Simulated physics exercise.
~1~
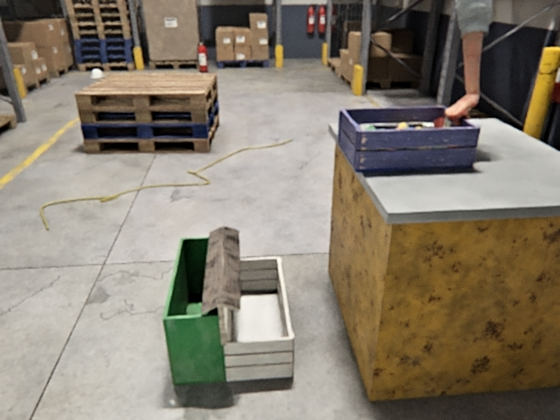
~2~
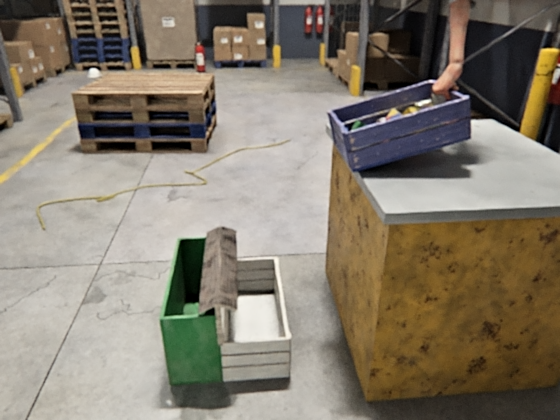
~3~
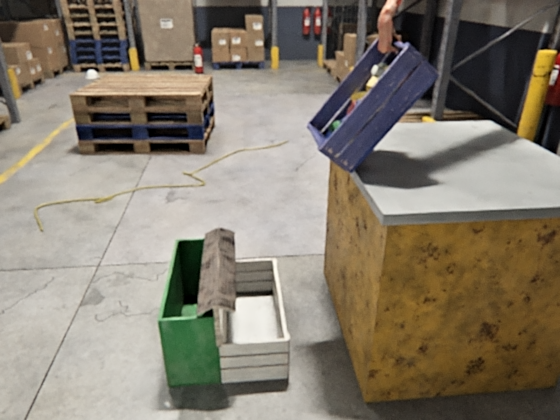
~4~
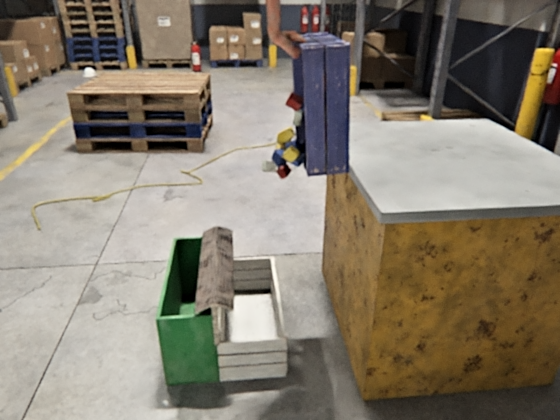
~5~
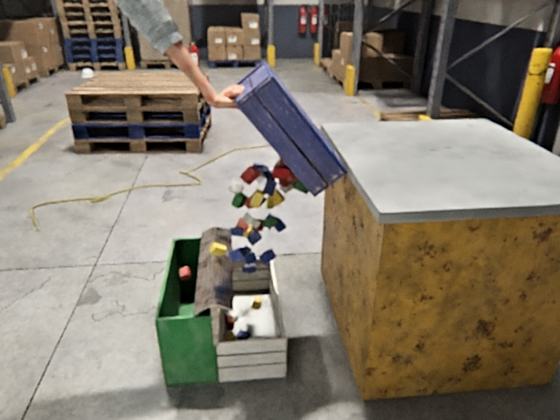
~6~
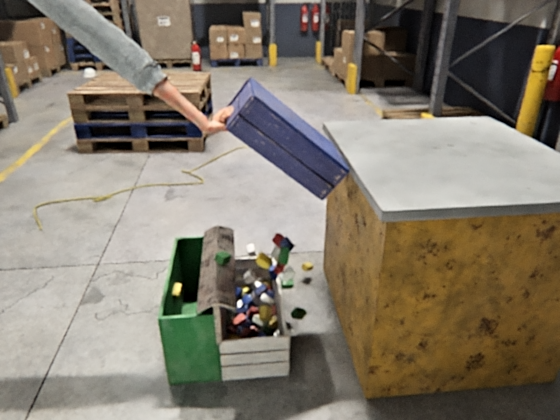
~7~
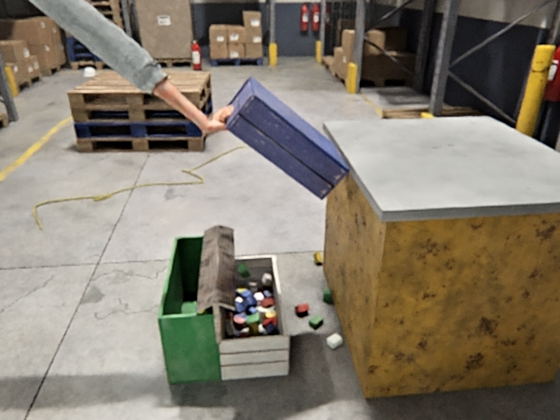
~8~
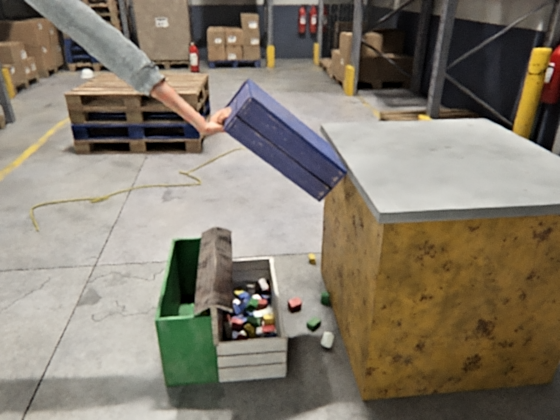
A blue crate of small colourful bricks sits on a grey-topped, rusty yellow block at the right of a warehouse, seen from slightly above by a gently swaying camera. On the concrete floor to its left stand a green bin and a white bin, side by side, with a rough brown roof-shaped ridge between them. A hand tips the crate leftward over the block's edge, and bricks begin to spill. They pour down in a stream, striking the ridge and filling the white bin. The hand holds the upturned crate still, with most bricks in the white bin and a few scattered on the floor beside the block.
